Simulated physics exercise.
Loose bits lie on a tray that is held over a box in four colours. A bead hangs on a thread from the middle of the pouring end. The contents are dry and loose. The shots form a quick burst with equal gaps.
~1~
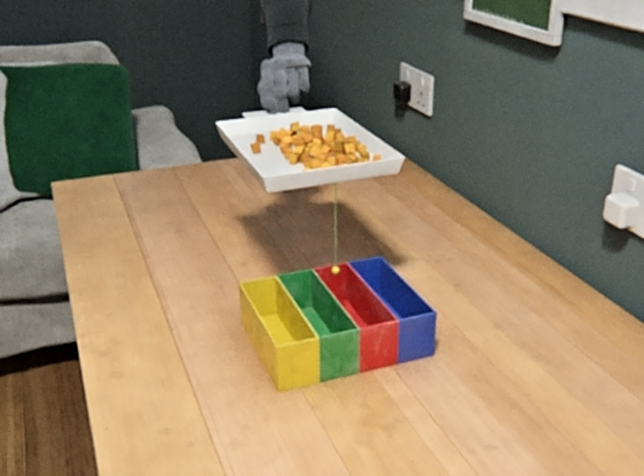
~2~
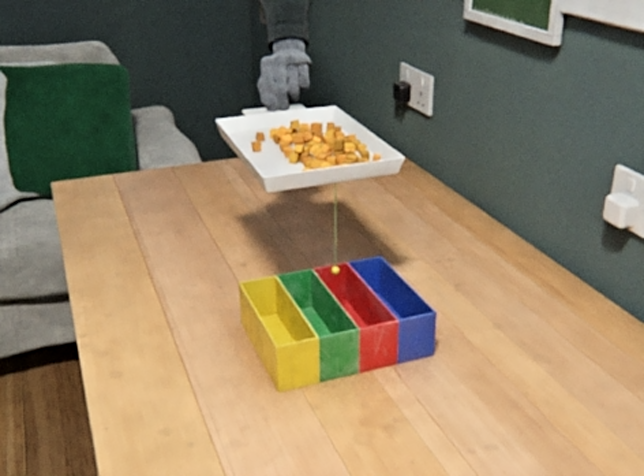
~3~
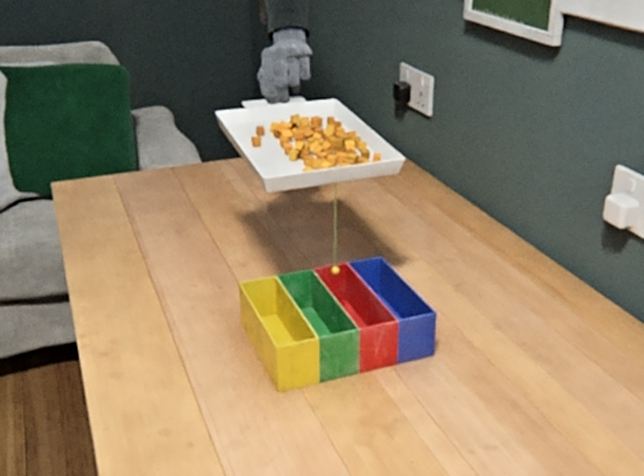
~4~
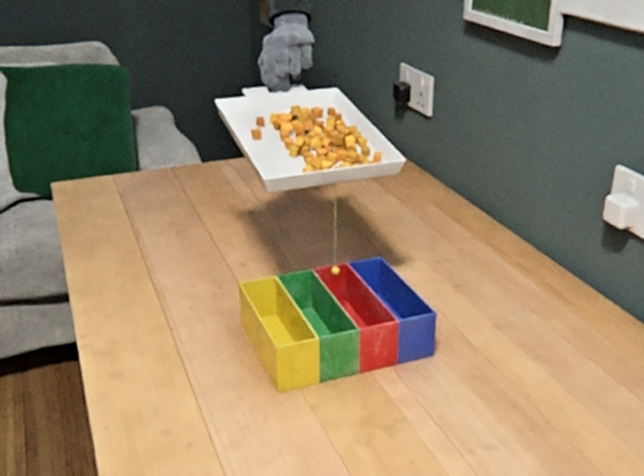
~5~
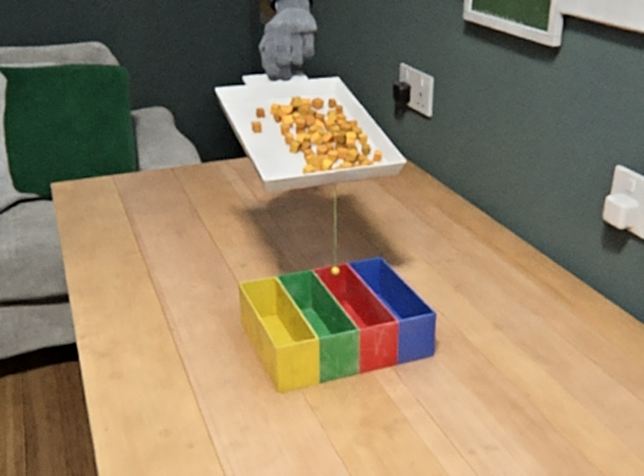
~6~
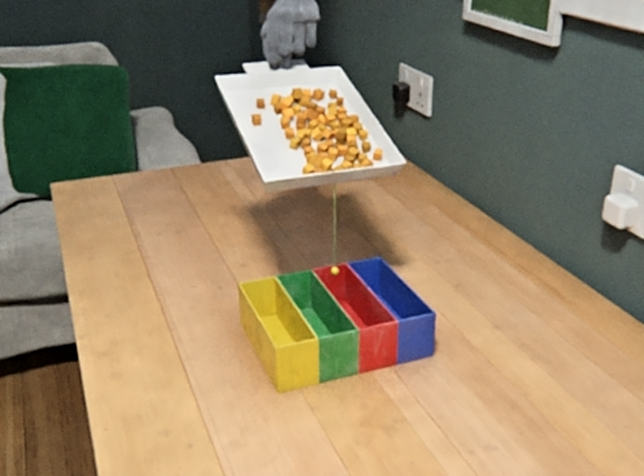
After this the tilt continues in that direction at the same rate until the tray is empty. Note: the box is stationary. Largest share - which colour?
Blue cell.
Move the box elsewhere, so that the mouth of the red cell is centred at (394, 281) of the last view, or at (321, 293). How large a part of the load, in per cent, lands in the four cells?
First placement near 80 percent, second near 40 percent.
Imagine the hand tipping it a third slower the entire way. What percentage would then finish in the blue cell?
Near 30 %.
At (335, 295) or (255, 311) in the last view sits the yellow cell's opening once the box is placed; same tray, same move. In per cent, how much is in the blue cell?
First position: Some 0 %; second position: Some 30 %.
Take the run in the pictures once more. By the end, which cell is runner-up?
That would be the cell in red, just behind the top one.
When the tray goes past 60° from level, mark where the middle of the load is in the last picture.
The middle of the pieces sits at roughly (345, 147).
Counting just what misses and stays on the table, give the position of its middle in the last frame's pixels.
Check roughly (501, 377) and you'll find the middle.
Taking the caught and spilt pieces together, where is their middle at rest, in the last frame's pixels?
Roughly at pixel (391, 341).
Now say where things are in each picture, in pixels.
Corners of the pouring end near (267, 175) and (398, 156), level; middle of the load near (320, 149), croutons; bead on its thread near (336, 270); yellow cell near (298, 361); green cell near (339, 351); red cell near (379, 343); blue cell near (417, 334), in the first frame.
Corners of the pouring end near (267, 175) and (398, 157), level; middle of the load near (320, 148), in the second frame.
Corners of the pouring end near (267, 175) and (399, 157), tipped barely, level across its low end; middle of the load near (320, 145), in the third frame.
Corners of the pouring end near (268, 176) and (399, 158), tipped a little, level across its low end; middle of the load near (321, 140), in the fourth frame.
Corners of the pouring end near (268, 177) and (400, 160), tipped a little, level across its low end; middle of the load near (321, 135), in the fifth frame.
Corners of the pouring end near (268, 177) and (400, 161), tipped clearly, level across its low end; middle of the load near (321, 130); yellow cell near (298, 361); green cell near (339, 352); red cell near (378, 343); blue cell near (416, 335), in the sixth frame.
Shortly afterwards, tray tipped steeply; all but a few on the tray; only a few falling or outside the box.
Next, tray tipped right over; all but a few on the tray; only a few in the yellow cell; only a few in the blue cell.
Some moments later, tray tipped past a quarter turn; near a third in the blue cell; near a quarter in the red cell; a little in the green cell; a little in the yellow cell; near a quarter falling or outside the box.
In the end, tray tipped past a quarter turn; near a third in the blue cell; near a quarter in the red cell; a little in the green cell; a little in the yellow cell; near a quarter outside the box.
